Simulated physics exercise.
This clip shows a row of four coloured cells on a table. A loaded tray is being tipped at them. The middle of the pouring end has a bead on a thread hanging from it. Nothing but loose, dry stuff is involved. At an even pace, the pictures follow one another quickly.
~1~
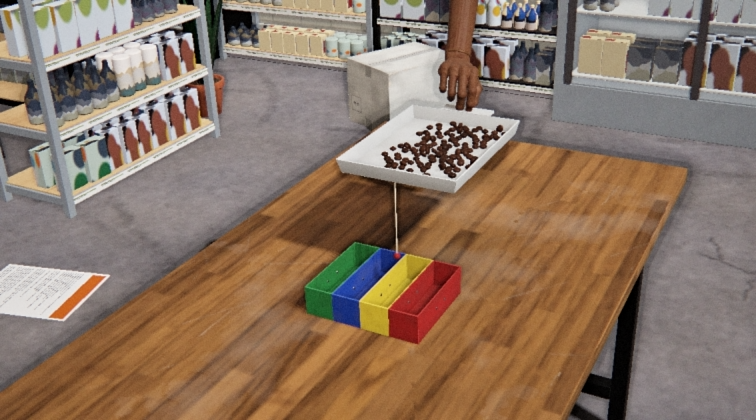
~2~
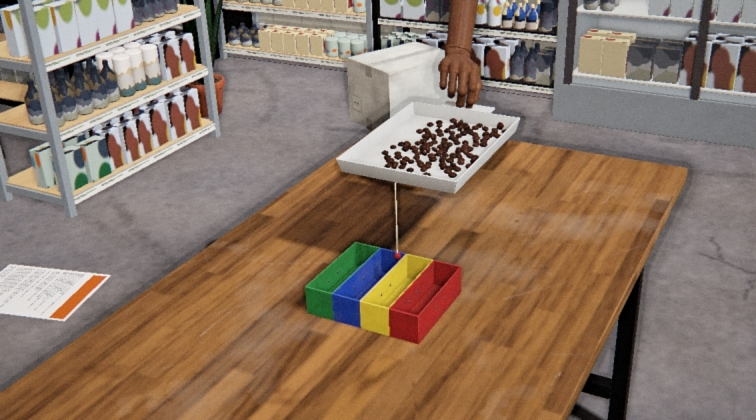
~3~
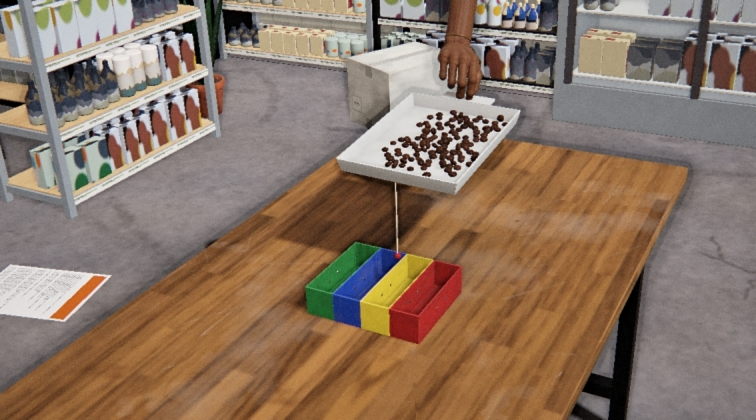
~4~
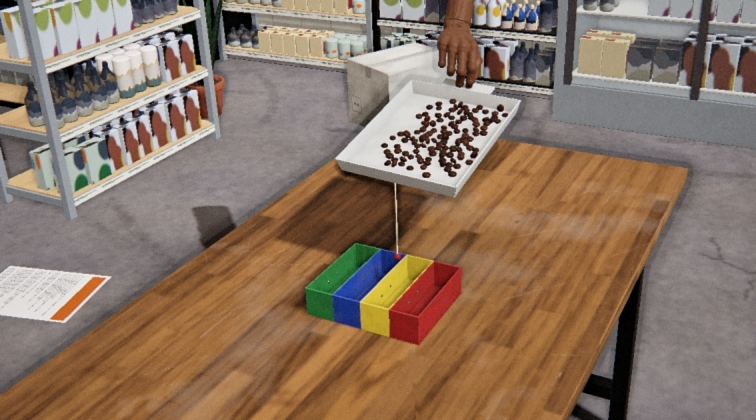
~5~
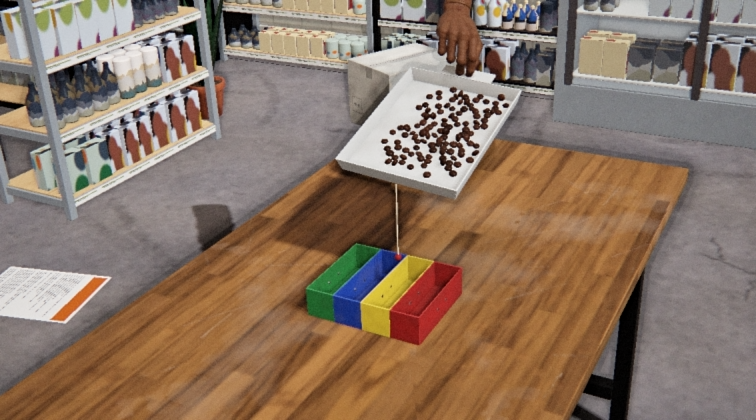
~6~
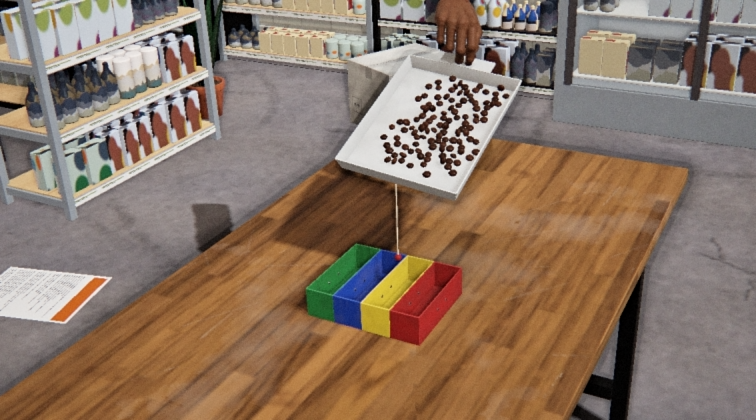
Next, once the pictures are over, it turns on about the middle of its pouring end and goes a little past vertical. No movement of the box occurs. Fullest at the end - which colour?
Red cell.
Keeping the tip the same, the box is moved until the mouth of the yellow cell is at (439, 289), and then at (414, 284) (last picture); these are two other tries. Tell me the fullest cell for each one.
The yellow cell, then the red cell.
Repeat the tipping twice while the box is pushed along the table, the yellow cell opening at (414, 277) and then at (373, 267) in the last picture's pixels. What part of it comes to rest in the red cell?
It would be near 60 per cent first and near 10 per cent second.
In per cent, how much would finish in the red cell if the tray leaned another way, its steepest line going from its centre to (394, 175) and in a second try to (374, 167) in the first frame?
For the first it's near 10 %, for the second near 0 %.
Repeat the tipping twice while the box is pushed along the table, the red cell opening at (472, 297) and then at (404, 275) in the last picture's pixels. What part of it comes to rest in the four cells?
The first gives 100 %, the second 10 %.
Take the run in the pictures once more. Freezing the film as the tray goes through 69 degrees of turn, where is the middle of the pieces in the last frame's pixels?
The middle of the load sits near (435, 183).
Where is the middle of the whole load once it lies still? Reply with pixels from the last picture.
Last view, resting centre - approx. (425, 318).
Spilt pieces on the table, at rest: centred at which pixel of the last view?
It's centred close to pixel (475, 334).
Just after the last frame, tray tipped steeply; almost all on the tray; about a tenth falling or outside the box.
A moment on, tray tipped past a quarter turn; roughly a quarter on the tray; roughly a third in the red cell; just a few in the yellow cell; just a few in the green cell; roughly a third falling or outside the box.
Further on, tray tipped past a quarter turn; roughly half in the red cell; about a tenth in the yellow cell; just a few in the blue cell; just a few in the green cell; roughly a third falling or outside the box.
When it is over, tray tipped past a quarter turn; roughly half in the red cell; about a tenth in the yellow cell; just a few in the blue cell; just a few in the green cell; roughly a third outside the box.
